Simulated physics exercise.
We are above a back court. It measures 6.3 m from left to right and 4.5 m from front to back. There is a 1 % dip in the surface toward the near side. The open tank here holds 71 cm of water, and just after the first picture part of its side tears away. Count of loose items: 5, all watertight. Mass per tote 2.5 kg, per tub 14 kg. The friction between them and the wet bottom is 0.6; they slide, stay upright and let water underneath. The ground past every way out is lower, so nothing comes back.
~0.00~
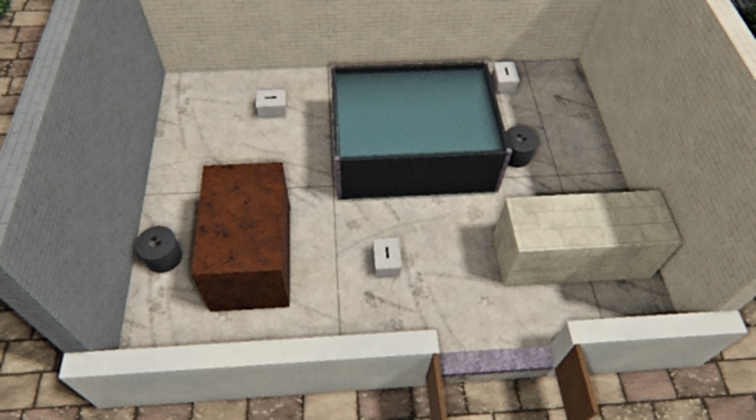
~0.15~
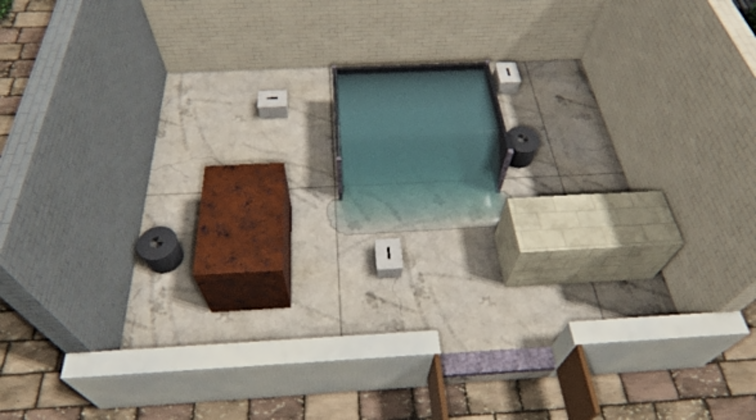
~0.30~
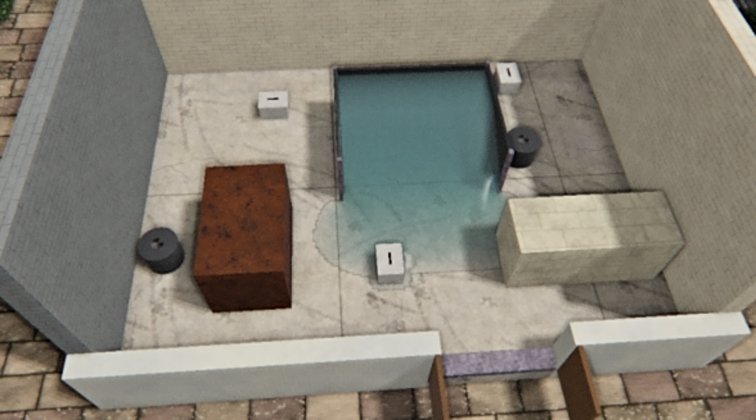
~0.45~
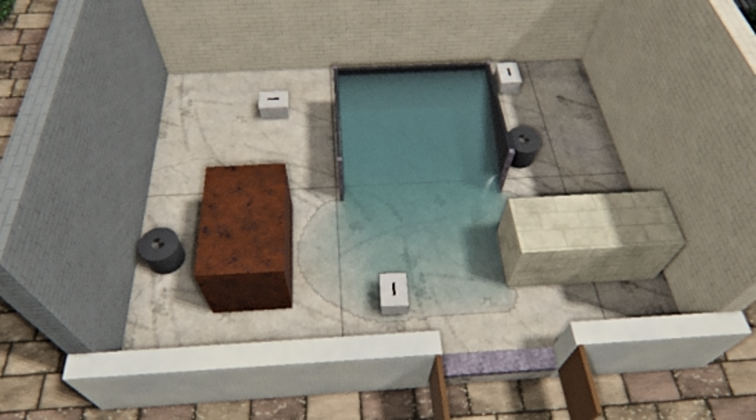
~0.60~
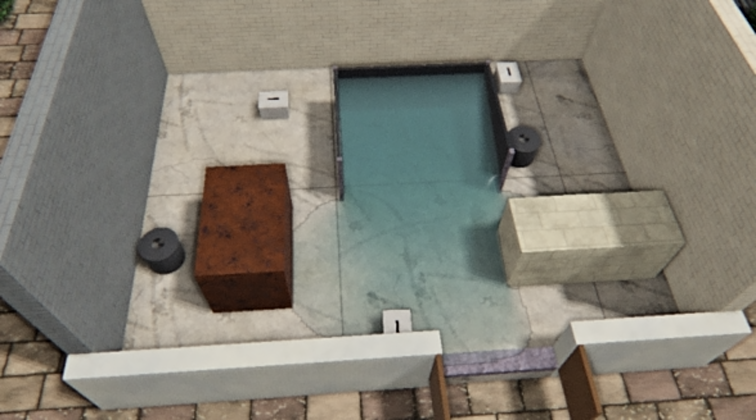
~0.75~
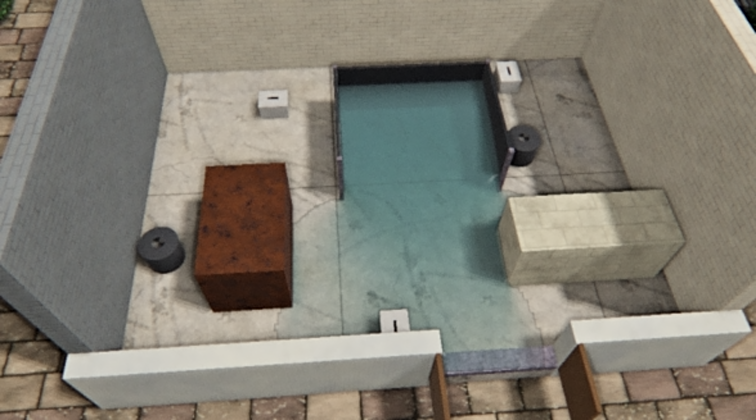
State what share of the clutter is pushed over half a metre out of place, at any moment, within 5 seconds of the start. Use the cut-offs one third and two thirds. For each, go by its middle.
One to two thirds.
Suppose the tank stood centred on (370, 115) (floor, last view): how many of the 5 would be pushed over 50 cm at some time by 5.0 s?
In that case the number is 3.
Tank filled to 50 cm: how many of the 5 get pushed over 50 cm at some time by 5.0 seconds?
I count 2 of them in that case.
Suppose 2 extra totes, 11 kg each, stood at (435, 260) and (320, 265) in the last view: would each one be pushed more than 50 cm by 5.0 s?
In order: Beyond it, beyond it.
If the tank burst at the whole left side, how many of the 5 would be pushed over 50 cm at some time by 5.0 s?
In that case the number is 4.
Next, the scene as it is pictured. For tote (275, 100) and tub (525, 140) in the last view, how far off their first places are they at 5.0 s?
Distances: 30 cm; 0 cm.
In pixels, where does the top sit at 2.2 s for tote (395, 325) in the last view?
Position: Approx. (322, 322).
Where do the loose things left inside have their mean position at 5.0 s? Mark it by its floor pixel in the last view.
The centre sits near (340, 146).
After 1.1 s 1 of 5 are over 50 cm from their spots; 1 afloat.
After 2.2 s 1 of 5 are over 50 cm from their spots; 1 afloat.
After 3.5 s 2 of 5 are over 50 cm from their spots; 1 afloat.
After 5.0 s 2 of 5 are over 50 cm from their spots, and 2 have been at some point; 3 afloat.
